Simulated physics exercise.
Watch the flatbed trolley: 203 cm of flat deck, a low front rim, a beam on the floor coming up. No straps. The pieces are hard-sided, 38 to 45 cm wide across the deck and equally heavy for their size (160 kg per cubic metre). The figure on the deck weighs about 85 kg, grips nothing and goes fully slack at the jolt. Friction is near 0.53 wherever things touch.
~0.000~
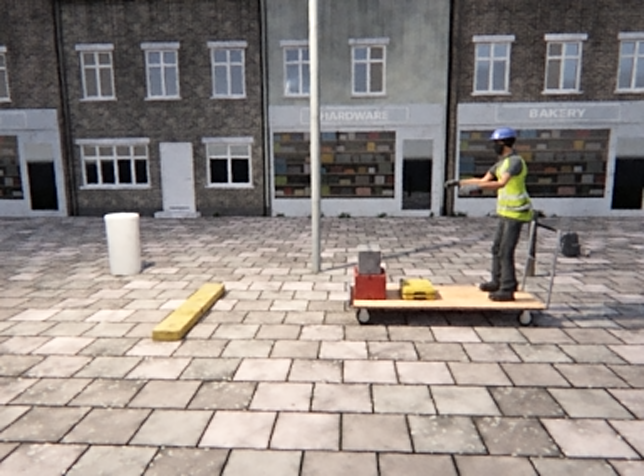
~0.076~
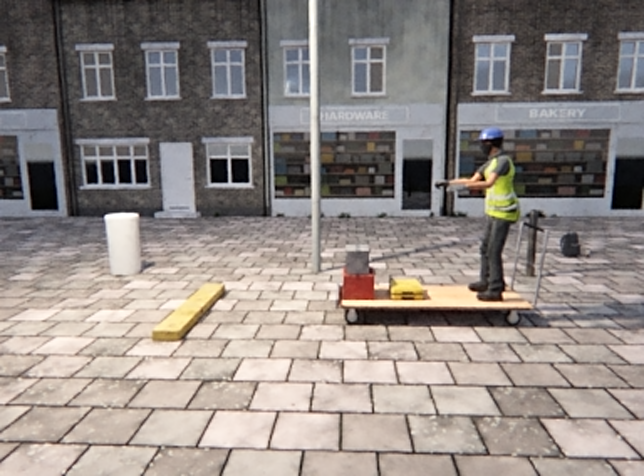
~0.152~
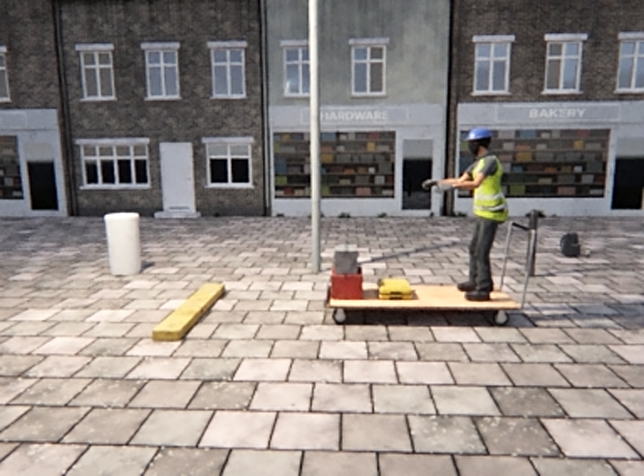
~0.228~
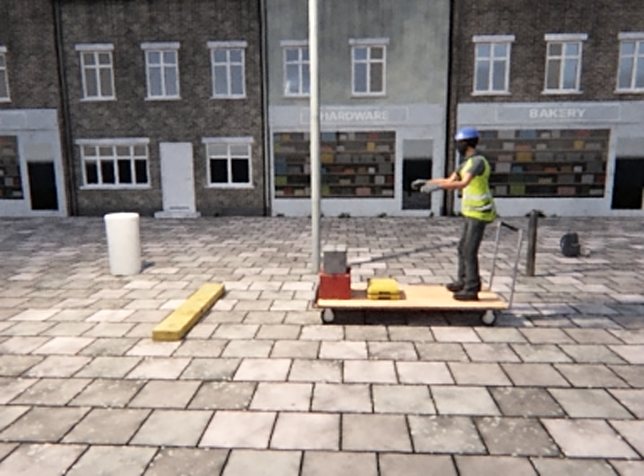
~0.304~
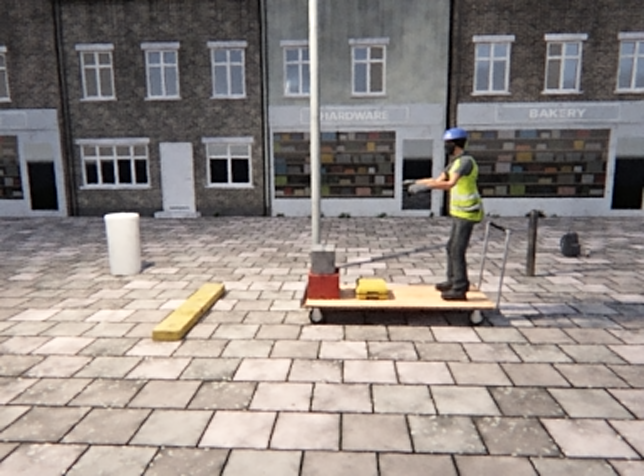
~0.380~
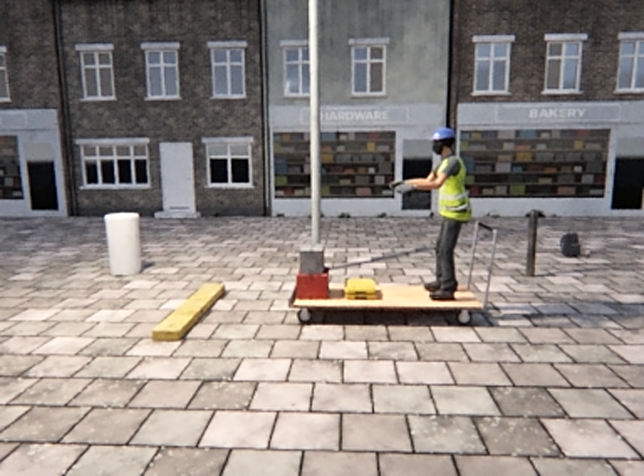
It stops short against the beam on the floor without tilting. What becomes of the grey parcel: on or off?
At this pace the grey parcel ends off the deck.
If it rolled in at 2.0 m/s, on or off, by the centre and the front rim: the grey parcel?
In that case grey off.
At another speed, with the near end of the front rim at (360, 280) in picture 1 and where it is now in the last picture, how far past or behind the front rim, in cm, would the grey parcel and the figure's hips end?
In that case grey 90 past, hips 60 behind.
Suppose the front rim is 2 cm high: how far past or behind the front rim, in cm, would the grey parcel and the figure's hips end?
Then grey 40 past, hips 140 behind.
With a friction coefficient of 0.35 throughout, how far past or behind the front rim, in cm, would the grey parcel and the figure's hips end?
In that case grey 80 past, hips 120 behind.
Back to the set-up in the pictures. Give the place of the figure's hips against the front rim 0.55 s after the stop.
Some 125 cm behind it.
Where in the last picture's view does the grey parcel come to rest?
Near (129, 301).
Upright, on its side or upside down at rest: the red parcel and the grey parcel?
Red upright, grey on its side.
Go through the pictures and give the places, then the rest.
In the first frame, grey parcel (369, 259), hips (514, 210), rim corner (349, 305); 0 cm covered, 174 to go.
In the second frame, grey parcel (357, 259), hips (502, 210), rim corner (337, 305); 13 cm covered, 162 to go.
In the third frame, grey parcel (346, 259), hips (490, 210), rim corner (325, 305); 26 cm covered, 149 to go.
In the fourth frame, grey parcel (335, 259), hips (478, 210), rim corner (313, 305); 38 cm covered, 136 to go.
In the fifth frame, grey parcel (324, 259), hips (467, 210), rim corner (301, 305); 51 cm covered, 123 to go.
In the sixth frame, grey parcel (312, 259), hips (455, 210), rim corner (289, 305); 64 cm covered, 111 to go. Speed about 1.7 m/s.
Impact comes at 1.04 s.
After 1.29 s the grey parcel is 6 cm past the rim, tilted 25°, near (191, 261) in the last picture's view.
After 1.59 s the grey parcel is 40 cm past the rim, tilted 130°, near (164, 297) in the last picture's view.
After 2.04 s the grey parcel is 72 cm past the rim, tilted 125°, near (138, 297) in the last picture's view.
At rest, 2.5 s, past the rim, grey parcel; behind it, red parcel, yellow suitcase and the figure's hips.
